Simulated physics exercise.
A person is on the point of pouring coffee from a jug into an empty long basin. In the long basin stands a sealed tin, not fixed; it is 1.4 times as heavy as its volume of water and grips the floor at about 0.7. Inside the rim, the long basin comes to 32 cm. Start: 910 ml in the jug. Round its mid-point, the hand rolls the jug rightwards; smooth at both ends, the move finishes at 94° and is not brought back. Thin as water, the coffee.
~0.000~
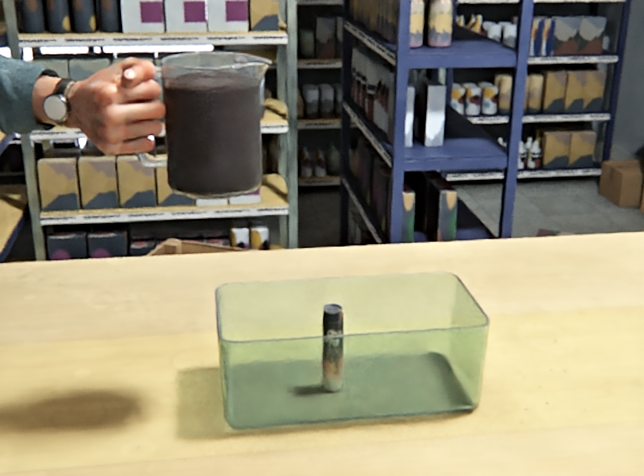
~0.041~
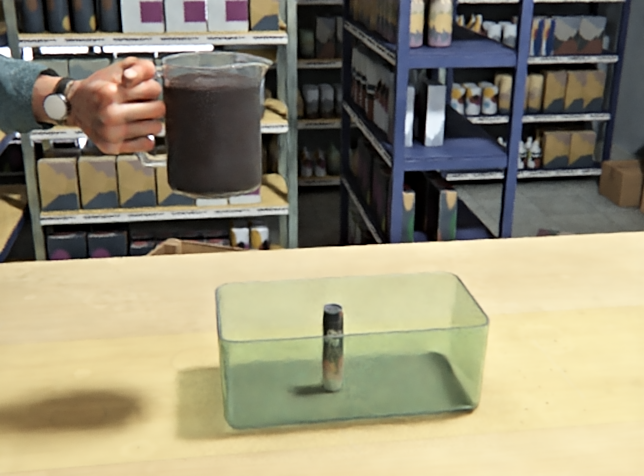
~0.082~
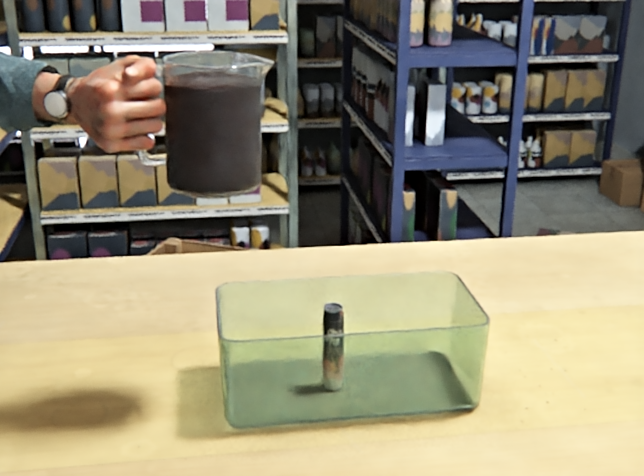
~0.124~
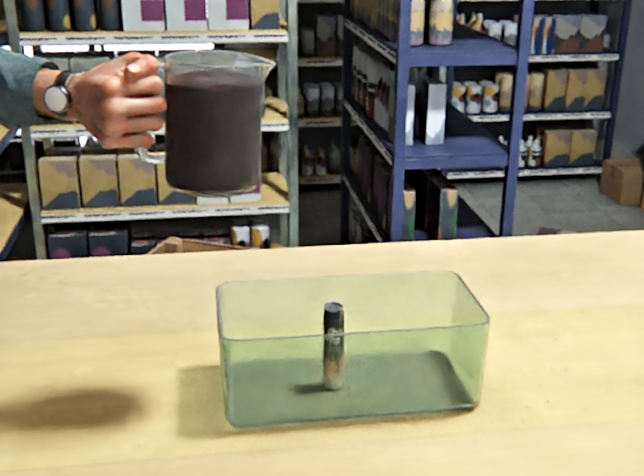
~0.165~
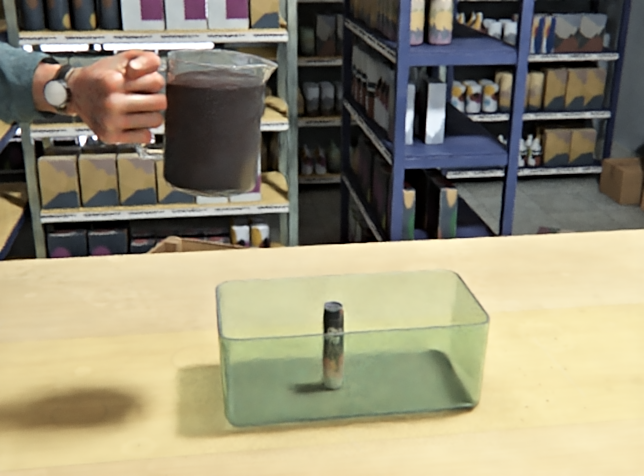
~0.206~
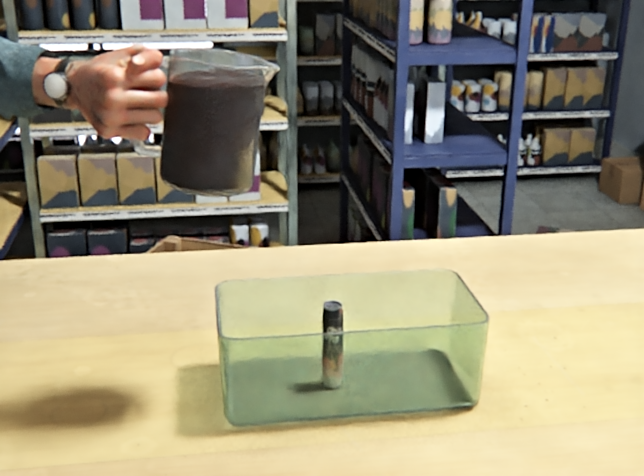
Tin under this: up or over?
It will weather it.
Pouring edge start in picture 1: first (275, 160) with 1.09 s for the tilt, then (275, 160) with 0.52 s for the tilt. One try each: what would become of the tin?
Run one: It tumbles. Run two: It tumbles.
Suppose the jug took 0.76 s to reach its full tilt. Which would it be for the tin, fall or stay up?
The tin stays on its base.
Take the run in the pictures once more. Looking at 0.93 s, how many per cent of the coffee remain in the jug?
Close to 54 percent of the total.
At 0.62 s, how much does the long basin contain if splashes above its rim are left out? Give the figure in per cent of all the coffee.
Estimate - around 0 in a hundred parts.
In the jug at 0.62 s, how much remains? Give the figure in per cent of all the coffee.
About 92 per cent.
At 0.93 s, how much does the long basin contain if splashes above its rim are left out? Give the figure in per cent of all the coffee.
Roughly 20 %.
By 0.62 s the tilt is 57° and 91 per cent is still to pour; the tin stands where it began.
By 0.93 s the tilt is 89° and 54 per cent is still to pour; the tin stands where it began.
By 1.24 s the tilt is 94° and 17 per cent is still to pour; the tin stands where it began.
By 1.59 s the tilt is 94° and 5 per cent is still to pour; the tin stands where it began.
At rest the tin stands where it began.
